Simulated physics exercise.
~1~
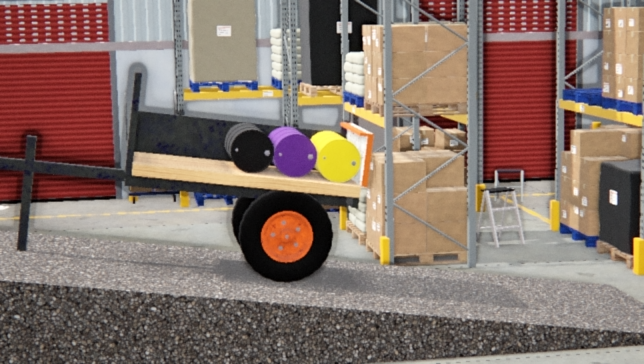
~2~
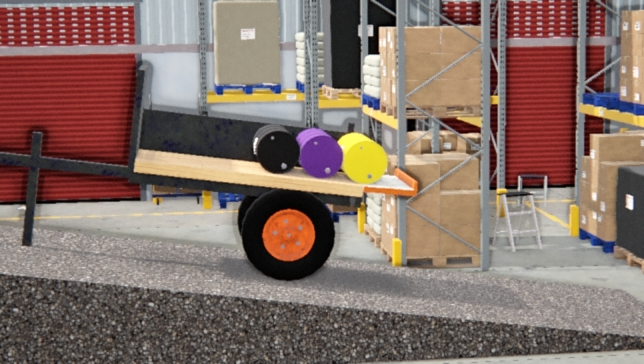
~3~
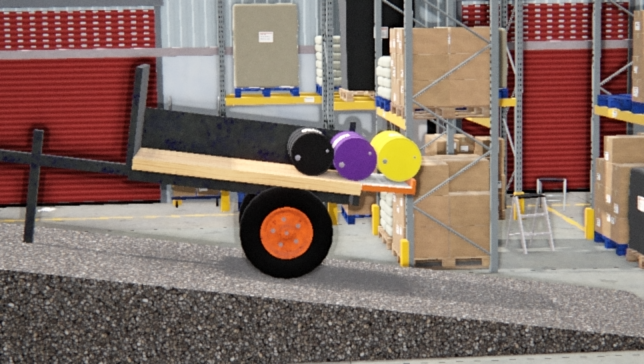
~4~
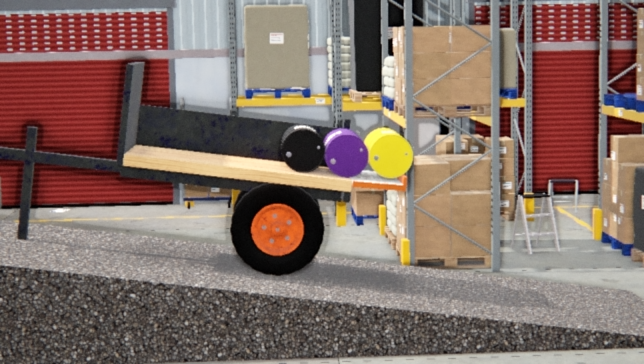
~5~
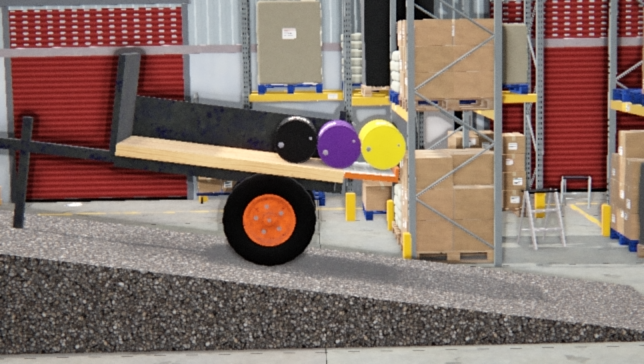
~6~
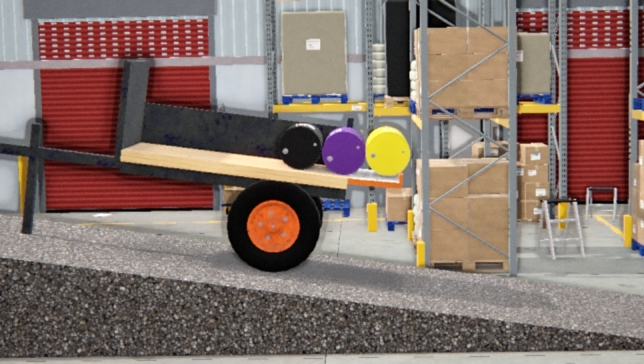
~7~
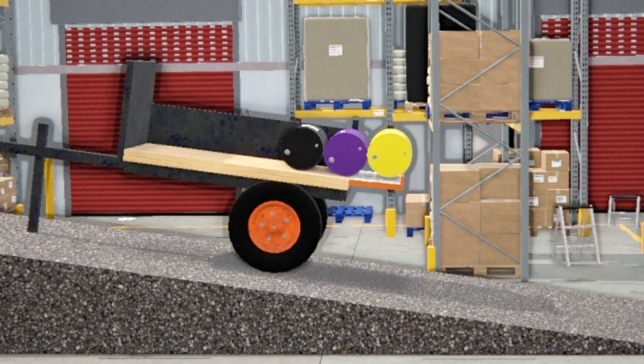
We see a two-wheeled trailer on a slope with black, purple and yellow drums on its bed. The end gate swings down, the drums roll right, and they come to rest in a row, with purple still on the bed and yellow on the lowered gate.
